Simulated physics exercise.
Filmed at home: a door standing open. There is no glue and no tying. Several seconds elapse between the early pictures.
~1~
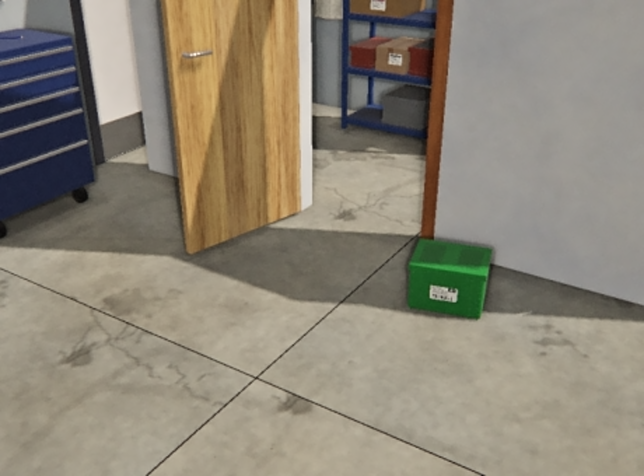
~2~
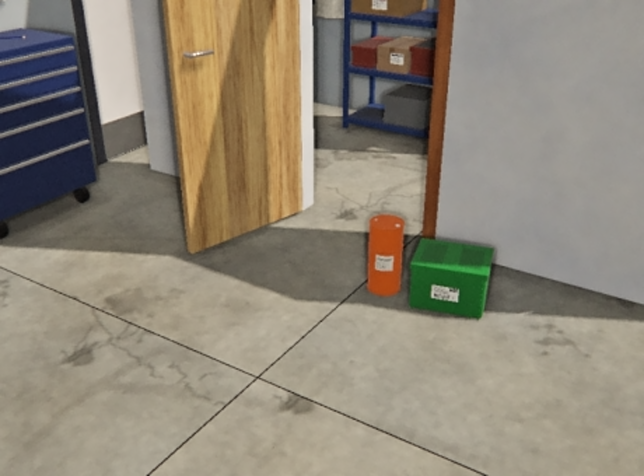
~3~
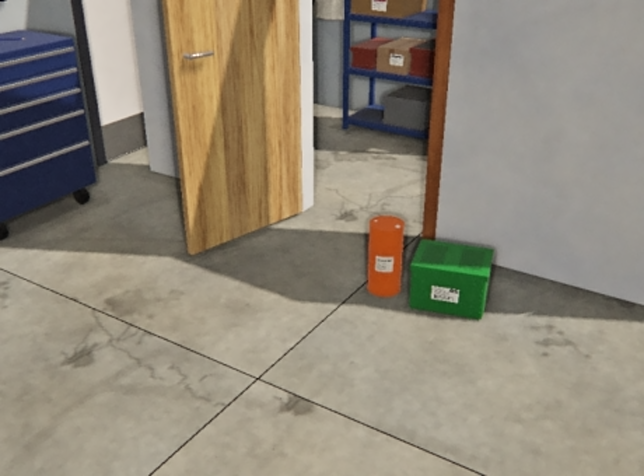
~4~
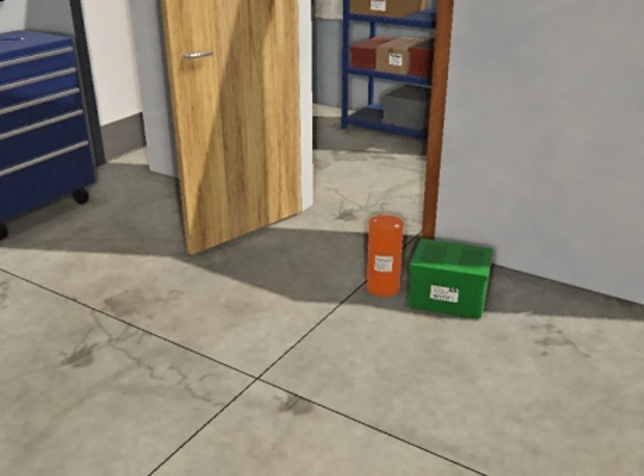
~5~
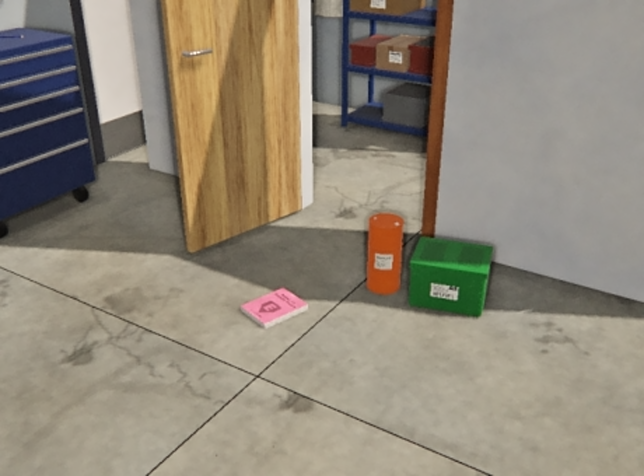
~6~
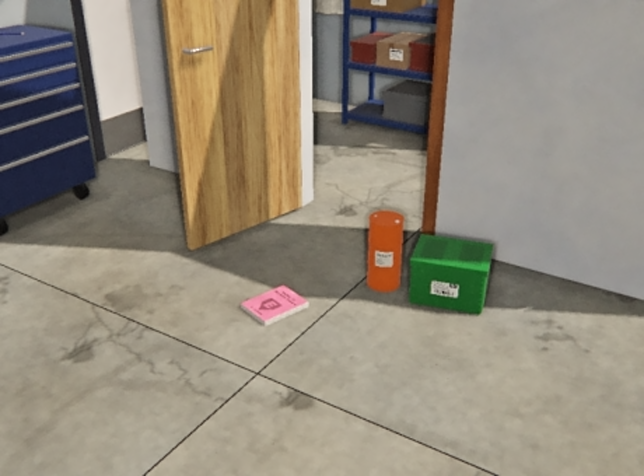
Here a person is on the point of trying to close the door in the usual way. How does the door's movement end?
The door is likely to swing home.
Then, 0.70 s after the last picture, open by 89°.
Then, 1.40 s after the last picture, open by 59°.
Then, 1.90 s after the last picture, open by 34°.
Then, 2.40 s after the last picture, open by 10°.
At rest, open by 0°; all 3 in place. Seen from the same camera at the end, pink book near (275, 305).
